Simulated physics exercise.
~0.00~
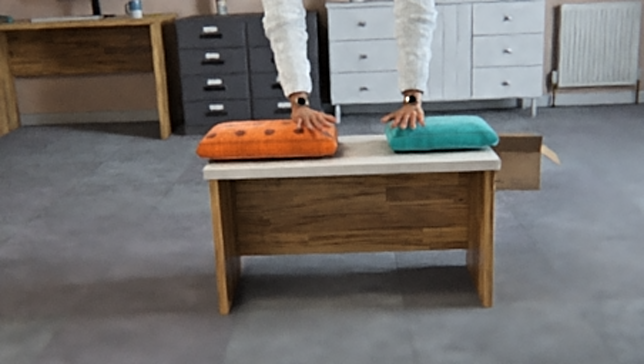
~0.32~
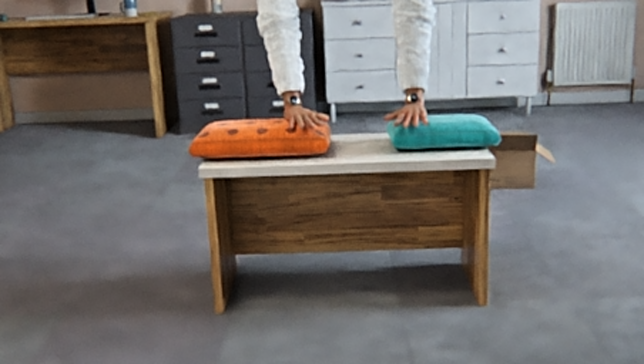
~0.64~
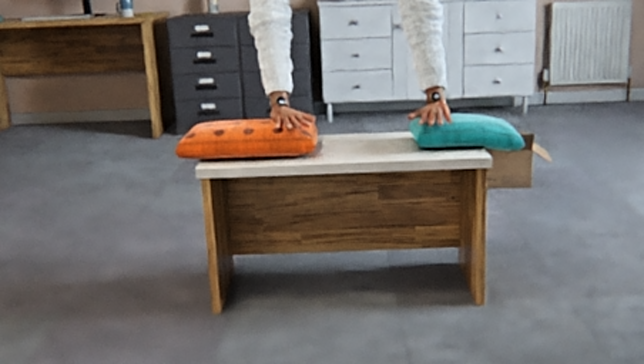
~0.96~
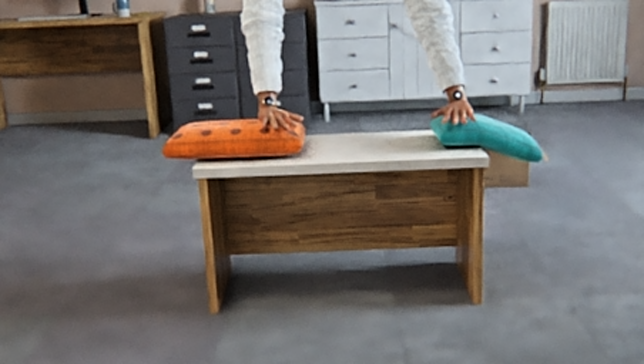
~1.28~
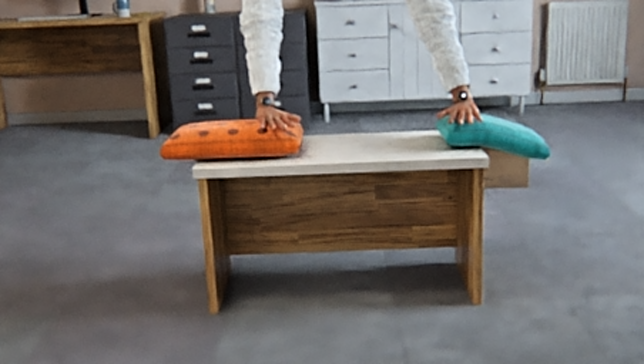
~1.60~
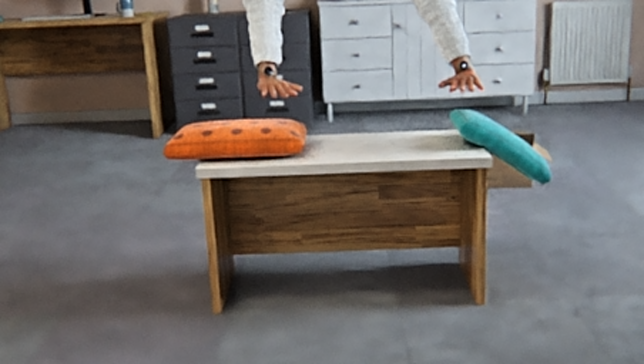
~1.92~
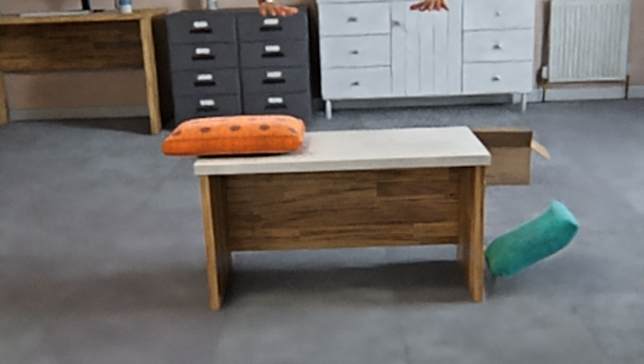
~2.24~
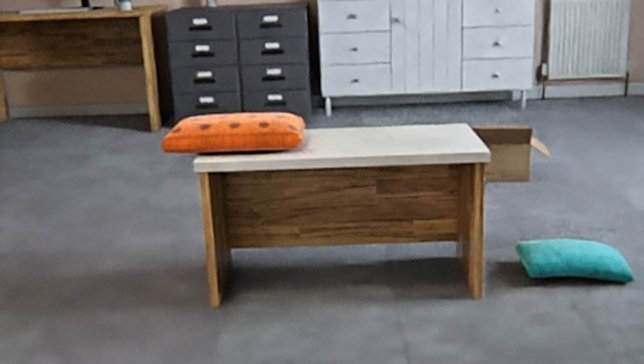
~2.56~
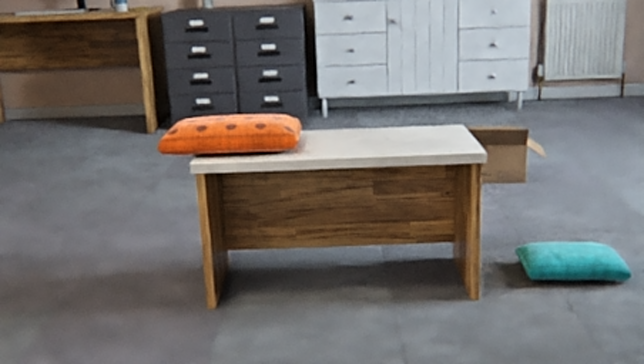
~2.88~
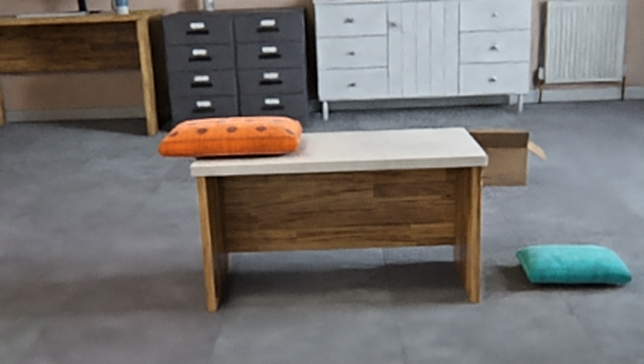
Two cushions are pushed apart on a table, and the turquoise one falls off the right edge.
